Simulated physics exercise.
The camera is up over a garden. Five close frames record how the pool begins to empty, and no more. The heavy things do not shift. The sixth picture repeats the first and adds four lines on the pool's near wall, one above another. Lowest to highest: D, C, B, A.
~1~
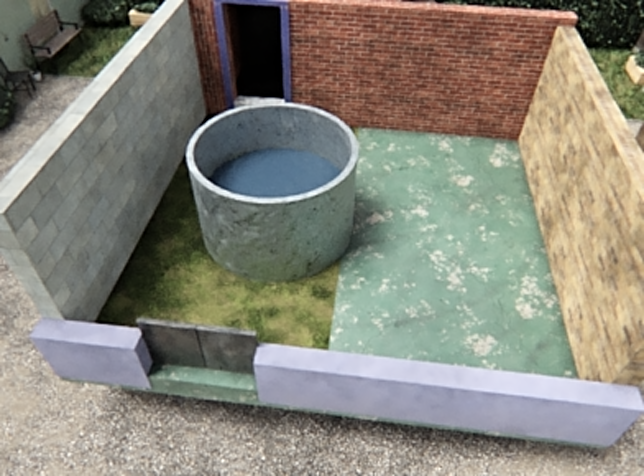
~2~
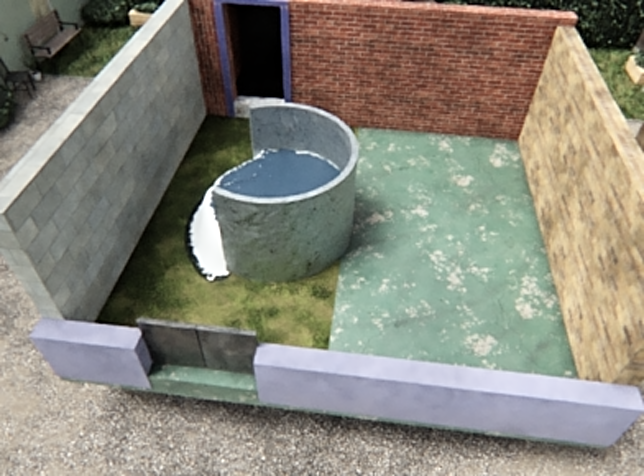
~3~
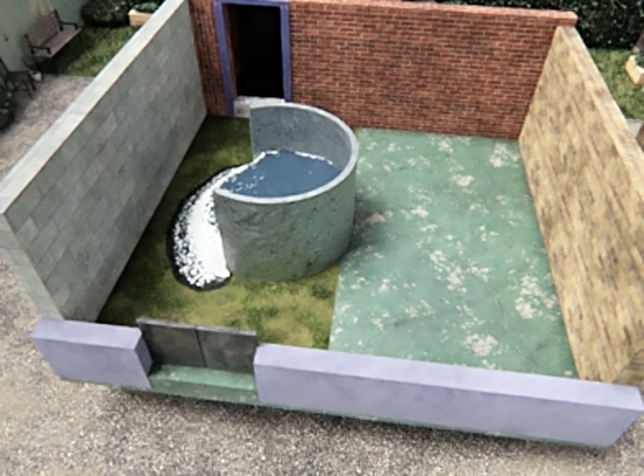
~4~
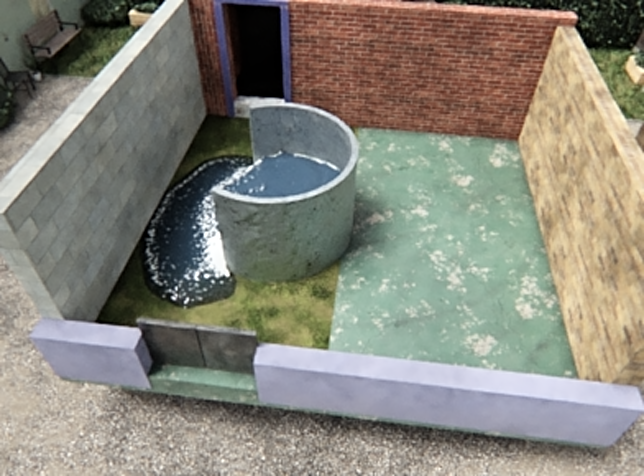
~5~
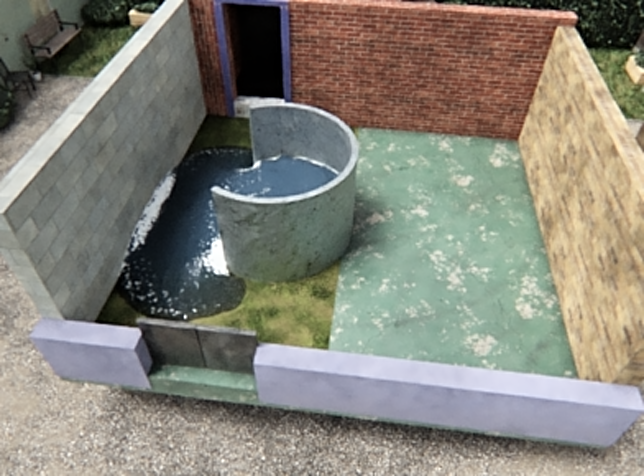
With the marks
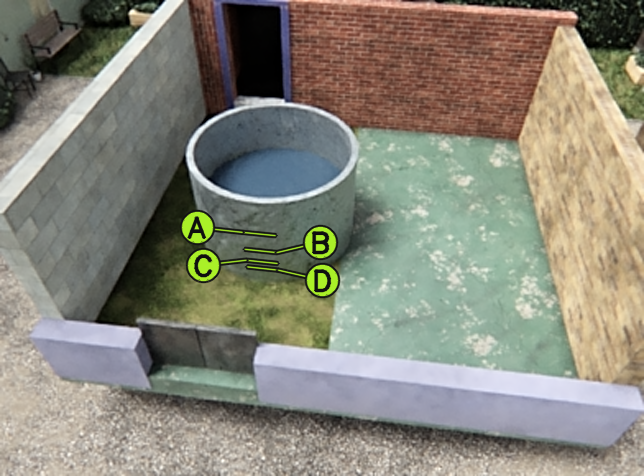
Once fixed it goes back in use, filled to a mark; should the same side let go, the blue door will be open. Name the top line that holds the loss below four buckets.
A will do.
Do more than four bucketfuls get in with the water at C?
No, that is safe.
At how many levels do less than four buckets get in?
All of the four.
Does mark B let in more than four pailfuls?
No.
On the marked copy, A at (259, 233); B at (260, 250); C at (261, 261); D at (262, 268); from the bottom up D, C, B, A.
With A, a bucket or two gets in.
With B, nothing gets over.
With C, nothing gets over.
With D, nothing gets over.
